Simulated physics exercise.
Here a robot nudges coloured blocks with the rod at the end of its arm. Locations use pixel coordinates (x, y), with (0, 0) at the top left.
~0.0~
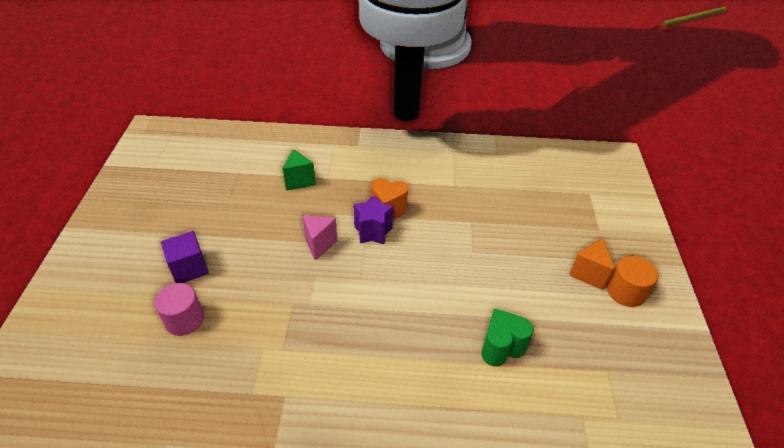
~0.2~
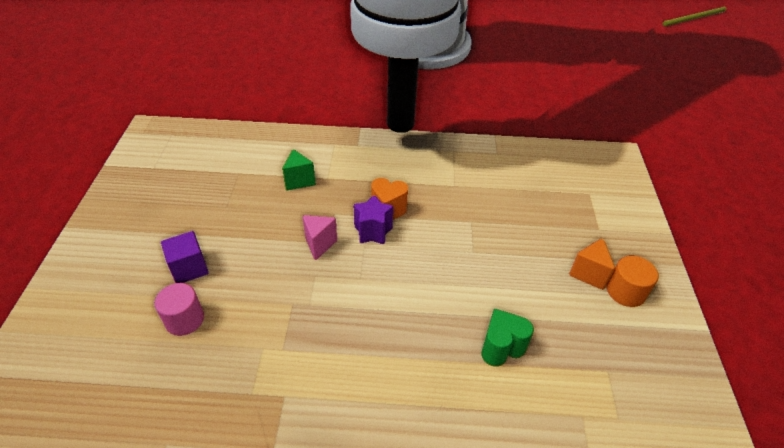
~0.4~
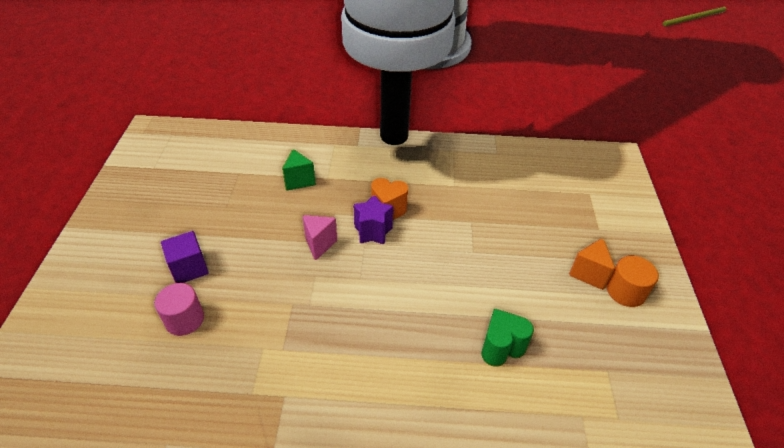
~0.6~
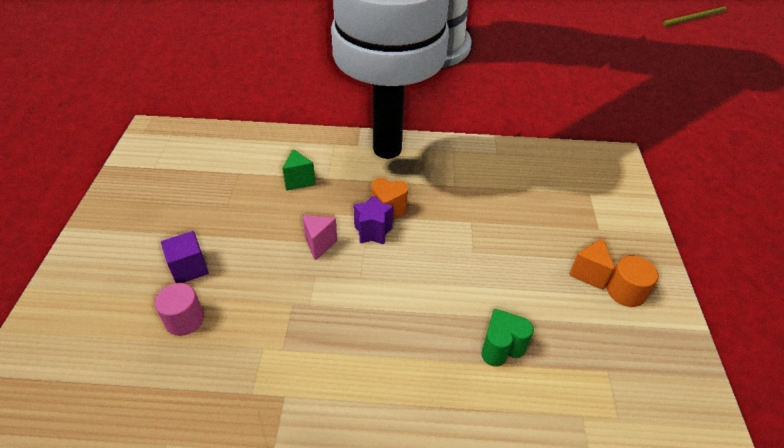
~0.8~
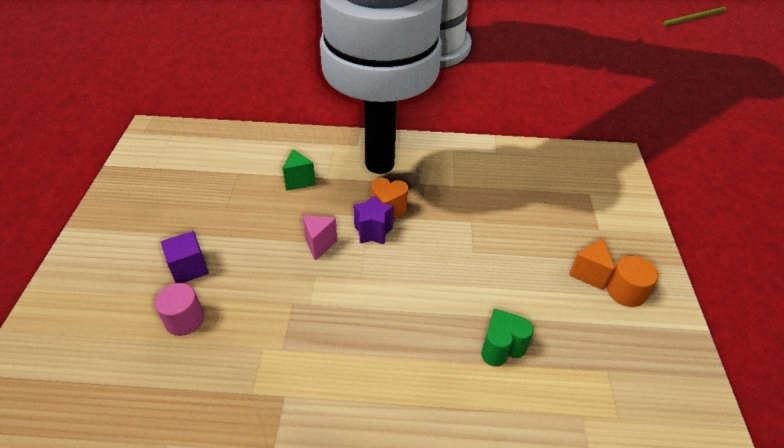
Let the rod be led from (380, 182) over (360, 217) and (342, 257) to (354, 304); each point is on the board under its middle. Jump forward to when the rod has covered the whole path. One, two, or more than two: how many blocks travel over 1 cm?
In total, three or more blocks get moved by over 1 cm.
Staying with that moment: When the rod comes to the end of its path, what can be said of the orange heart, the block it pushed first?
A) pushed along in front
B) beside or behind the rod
Correct choice: B.
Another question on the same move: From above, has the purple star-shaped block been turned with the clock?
The answer is no.
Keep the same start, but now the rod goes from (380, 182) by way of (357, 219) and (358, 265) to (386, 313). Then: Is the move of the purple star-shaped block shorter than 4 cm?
I believe not.
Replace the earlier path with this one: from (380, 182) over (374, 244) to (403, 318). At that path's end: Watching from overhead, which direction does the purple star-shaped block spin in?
Overhead view: Clockwise.
The first path, step by step. One third of the way, rod (359, 202); purple star-shaped block (371, 218); orange heart (393, 198), turned 60° anticlockwise.
Two thirds of the way, rod (341, 242); pink triangle (306, 231), turned 55° clockwise; purple star-shaped block (374, 234), turned 55° anticlockwise; orange heart (393, 198), turned 60° anticlockwise.
At the end, rod (353, 288); green triangle still; pink triangle (306, 232), turned 60° clockwise; purple star-shaped block (374, 236), turned 65° anticlockwise; orange heart (393, 198), turned 60° anticlockwise.
